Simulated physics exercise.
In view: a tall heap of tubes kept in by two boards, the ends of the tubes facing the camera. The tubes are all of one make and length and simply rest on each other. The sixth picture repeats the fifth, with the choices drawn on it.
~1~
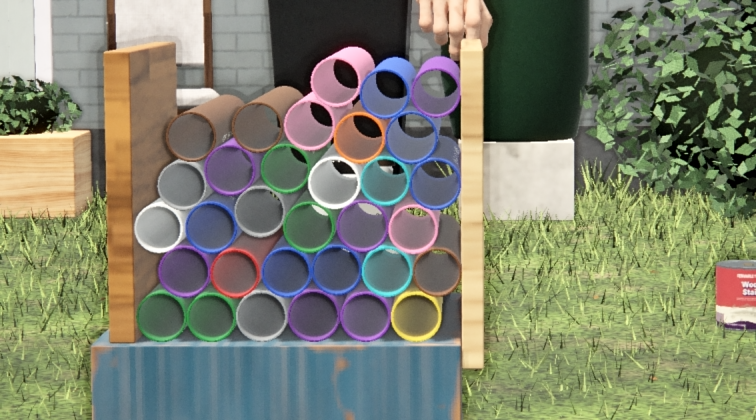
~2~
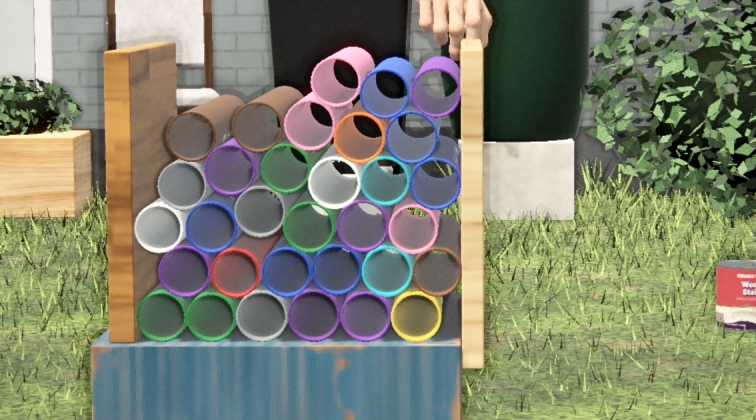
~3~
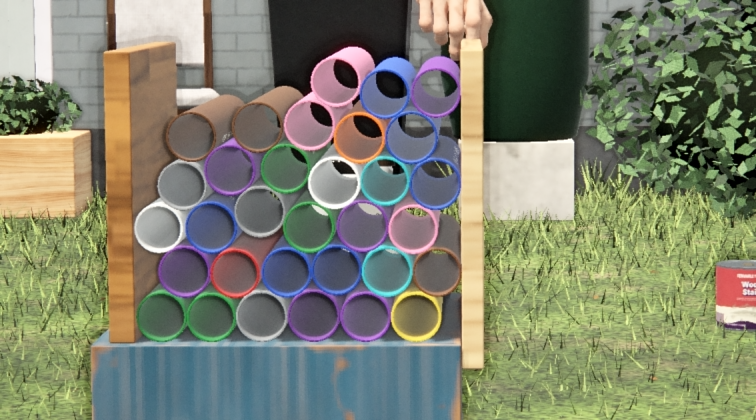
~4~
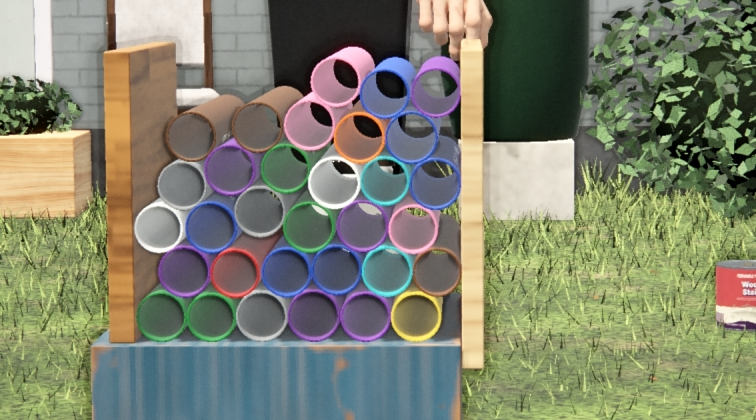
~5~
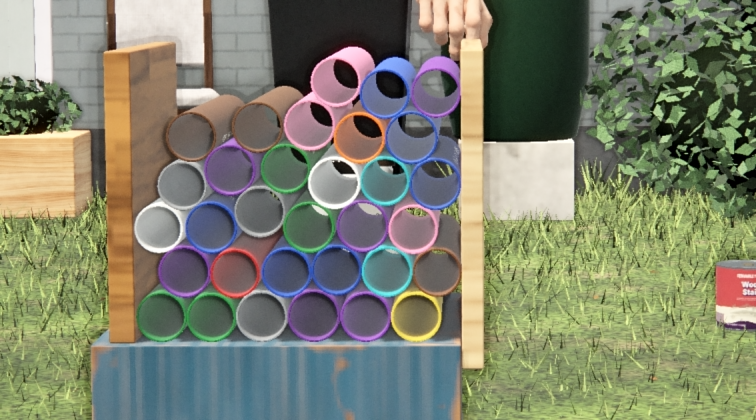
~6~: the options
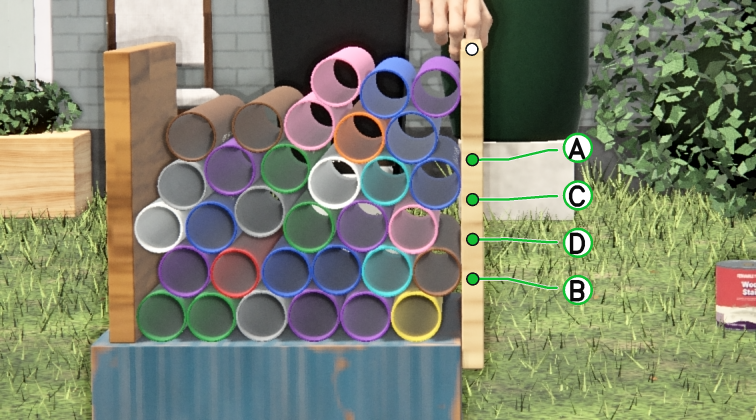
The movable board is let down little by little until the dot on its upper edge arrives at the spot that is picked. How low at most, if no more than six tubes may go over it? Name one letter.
It can be let down to B.
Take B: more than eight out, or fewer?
It loses fewer than eight.
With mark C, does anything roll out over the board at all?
Yes.
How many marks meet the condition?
The number is four.
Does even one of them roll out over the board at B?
Yes, at B.
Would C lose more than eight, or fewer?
Fewer than eight.
On the marked copy, A at (472, 160); B at (473, 279); C at (473, 200); D at (473, 239); the white dot at (472, 50).
Following B. Soon after the start, top of the board (461, 147).
Later, top of the board (461, 256).
In the end, top of the board (461, 278), four out over the board.
As for the rest, A none out over the board; C one out over the board; D four out over the board.
